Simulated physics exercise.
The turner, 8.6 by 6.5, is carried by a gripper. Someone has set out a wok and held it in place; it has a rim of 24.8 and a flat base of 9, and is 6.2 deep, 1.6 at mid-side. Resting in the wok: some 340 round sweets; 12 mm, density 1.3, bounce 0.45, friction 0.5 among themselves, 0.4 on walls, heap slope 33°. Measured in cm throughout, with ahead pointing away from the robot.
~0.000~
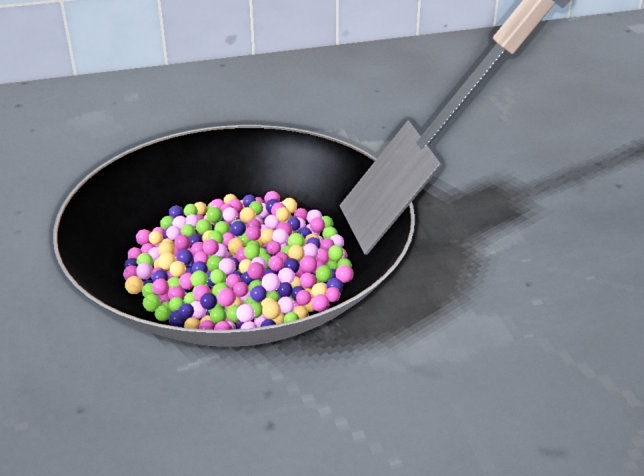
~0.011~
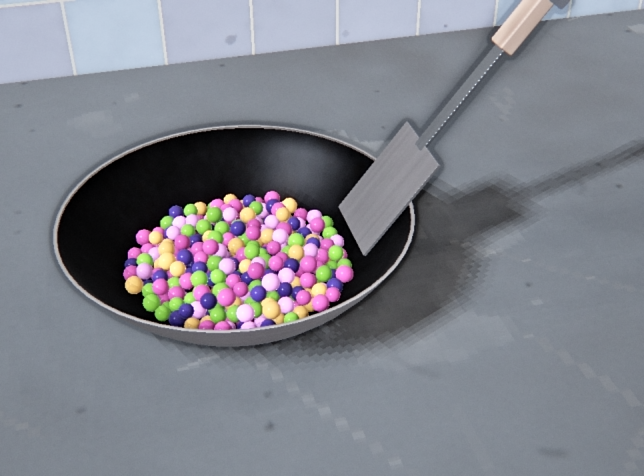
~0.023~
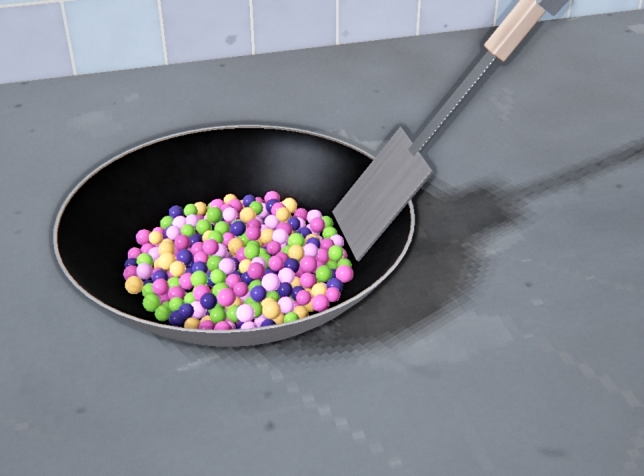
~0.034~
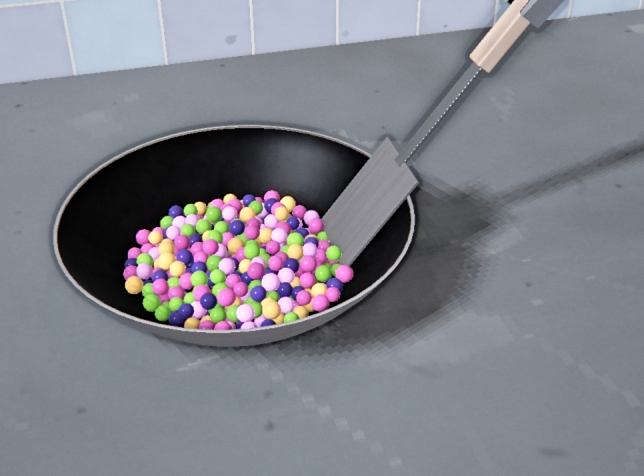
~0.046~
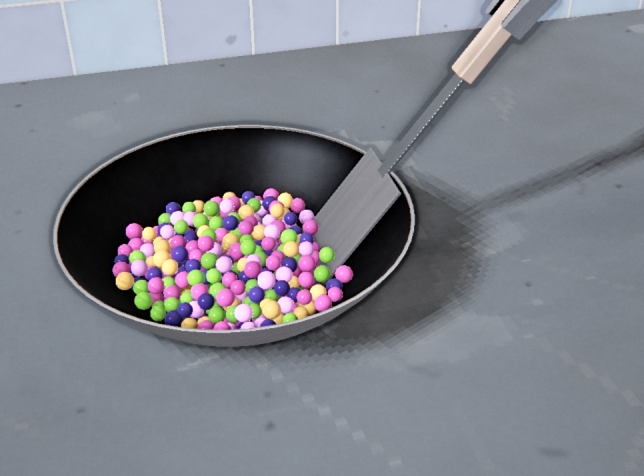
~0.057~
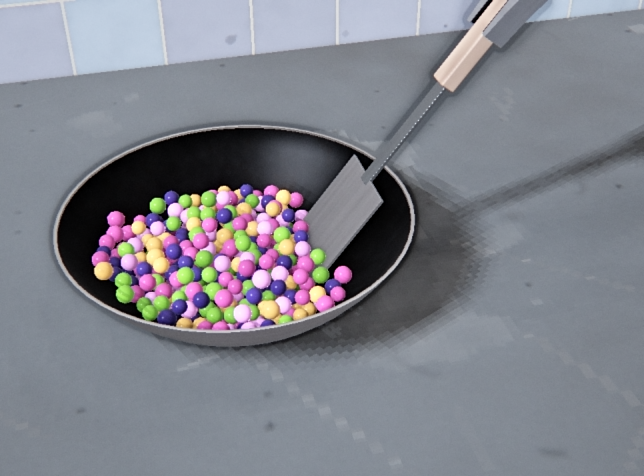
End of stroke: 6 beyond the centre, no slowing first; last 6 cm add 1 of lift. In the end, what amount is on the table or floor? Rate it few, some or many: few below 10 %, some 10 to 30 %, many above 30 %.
Some, 10 to 30 %.
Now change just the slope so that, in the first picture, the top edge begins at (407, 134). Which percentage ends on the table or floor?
Roughly 25 percent ends on the table or floor.
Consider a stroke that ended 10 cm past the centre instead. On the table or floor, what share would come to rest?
Estimate: Approx. 50 %.
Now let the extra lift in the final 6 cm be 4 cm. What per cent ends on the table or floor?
I'd reckon around 20 per cent.
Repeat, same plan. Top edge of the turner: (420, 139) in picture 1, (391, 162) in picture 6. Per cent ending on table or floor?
5 per cent.
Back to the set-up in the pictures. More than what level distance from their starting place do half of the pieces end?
About 7 centimetres.
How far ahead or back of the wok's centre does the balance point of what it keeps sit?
It sits near 4.5 centimetres ahead of centre.
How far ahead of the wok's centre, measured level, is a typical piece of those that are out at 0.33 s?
I'd say some 18 centimetres.
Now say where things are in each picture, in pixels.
The first picture shows turner top edge at (424, 142), sloping 52°; upper third of the load around (236, 254), from x 130 to 345, top at y 200; 342 in the wok.
The second picture shows turner top edge at (423, 143), sloping 52°; upper third of the load around (236, 254), from x 130 to 345, top at y 200.
The third picture shows turner top edge at (416, 148), sloping 52°; upper third of the load around (236, 254), from x 130 to 345, top at y 200.
The fourth picture shows turner top edge at (402, 159), sloping 52°; upper third of the load around (237, 253), from x 130 to 345, top at y 200.
The fifth picture shows turner top edge at (385, 169), sloping 52°; upper third of the load around (230, 251), from x 120 to 345, top at y 195.
The sixth picture shows turner top edge at (368, 177), sloping 52°; upper third of the load around (222, 249), from x 100 to 345, top at y 190; 342 in the wok.
By 0.09 s, sloping 52°, highest piece 8 above the table; 342 in the wok.
By 0.12 s, sloping 52°, highest piece 10 above the table; 331 in the wok, 11 on the blade or in flight.
By 0.33 s, sloping 52°, highest piece 7 above the table; 286 in the wok, 47 on the table or floor, 9 on the blade or in flight.
By 1.38 s, sloping 52°, highest piece 6 above the table; 286 in the wok, 56 on the table or floor.
Final count, 286 in the wok, 56 on the table or floor. That is 16 % on the table or floor.
